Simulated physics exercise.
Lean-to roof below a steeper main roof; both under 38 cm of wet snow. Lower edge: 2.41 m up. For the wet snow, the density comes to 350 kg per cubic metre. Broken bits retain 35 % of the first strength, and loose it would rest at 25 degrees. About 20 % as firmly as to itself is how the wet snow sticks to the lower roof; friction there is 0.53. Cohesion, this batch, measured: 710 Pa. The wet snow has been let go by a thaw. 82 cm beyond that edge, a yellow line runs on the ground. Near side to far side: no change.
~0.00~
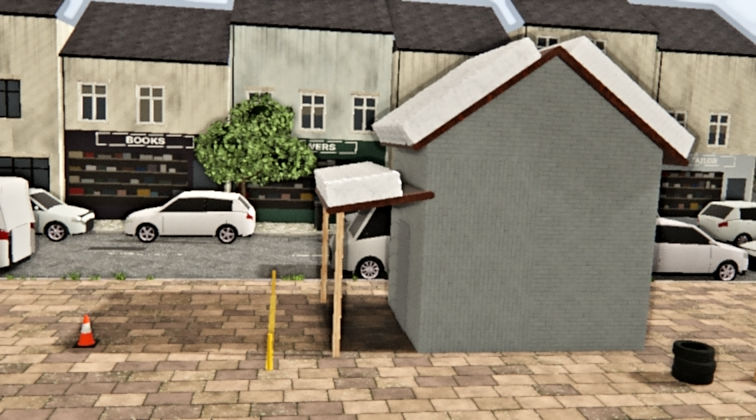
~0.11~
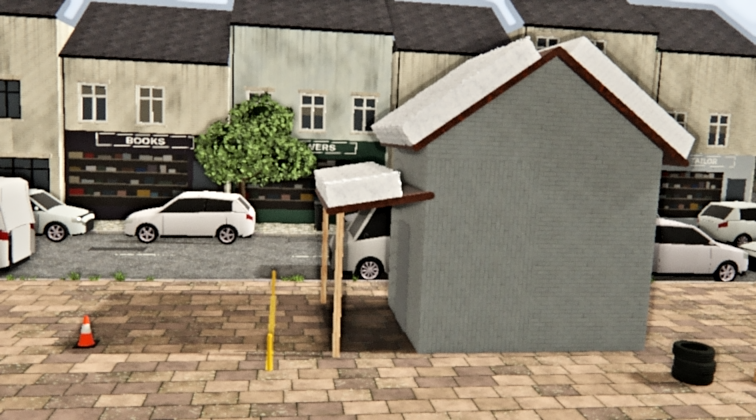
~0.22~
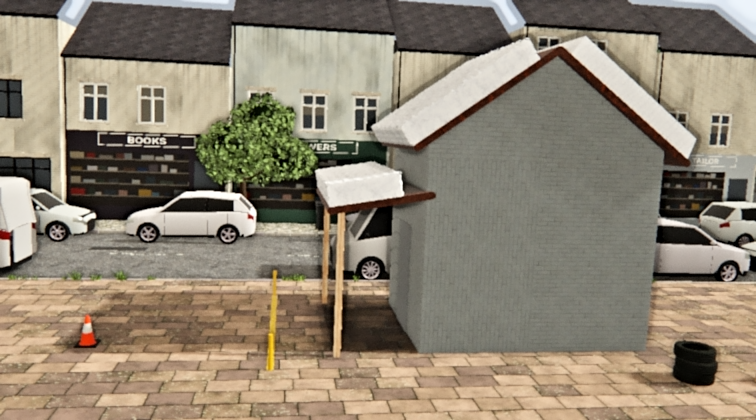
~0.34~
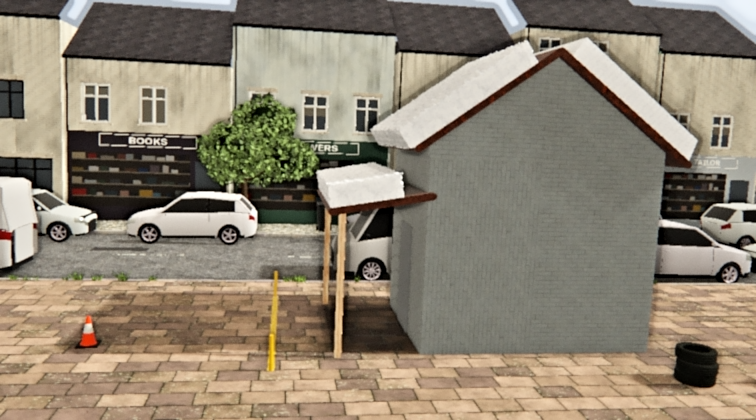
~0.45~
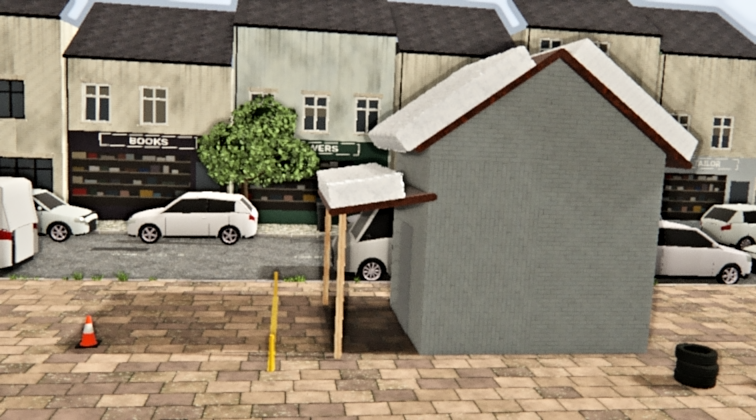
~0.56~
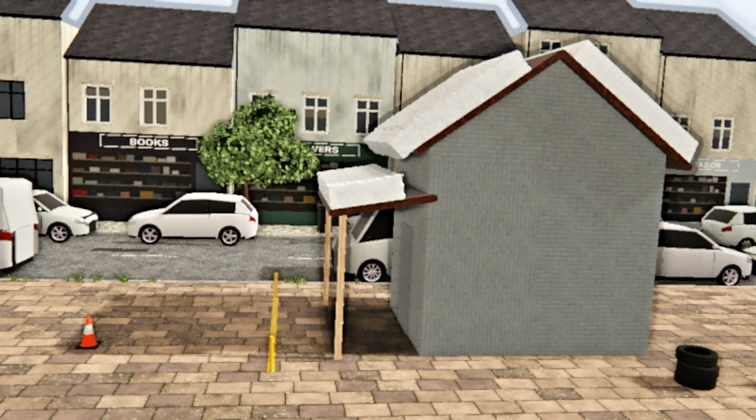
Snow on the grey building's left roof slope slides slightly downward above a snow-covered lean-to.
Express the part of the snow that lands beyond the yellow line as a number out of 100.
Roughly 30 per cent.
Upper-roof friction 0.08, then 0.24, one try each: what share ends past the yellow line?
60 %, then 50 %.
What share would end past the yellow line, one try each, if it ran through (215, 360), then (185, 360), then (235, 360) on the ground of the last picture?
Respectively 9, 2 and 14 percent would end past it.
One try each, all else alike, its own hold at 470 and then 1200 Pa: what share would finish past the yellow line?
Roughly 40 % followed by roughly 20 %.
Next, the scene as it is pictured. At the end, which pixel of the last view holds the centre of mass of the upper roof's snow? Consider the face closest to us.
Roughly pixel (297, 286) on the near face.
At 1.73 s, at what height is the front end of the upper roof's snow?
Measured height: Approx. 2.4 m.
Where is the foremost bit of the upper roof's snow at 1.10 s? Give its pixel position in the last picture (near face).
I'd point to around (358, 169).
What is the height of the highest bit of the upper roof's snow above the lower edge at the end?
0.8 m, give or take.
After 1.10 s, none is below the lower edge and 0 % is past the line.
After 1.73 s, none is below the lower edge and 0 % is past the line.
After 2.37 s, 30 % is below the lower edge and 11 % is past the line.
After 3.00 s, 49 % is below the lower edge and 27 % is past the line.
After 4.40 s, 56 % is below the lower edge and 30 % is past the line.
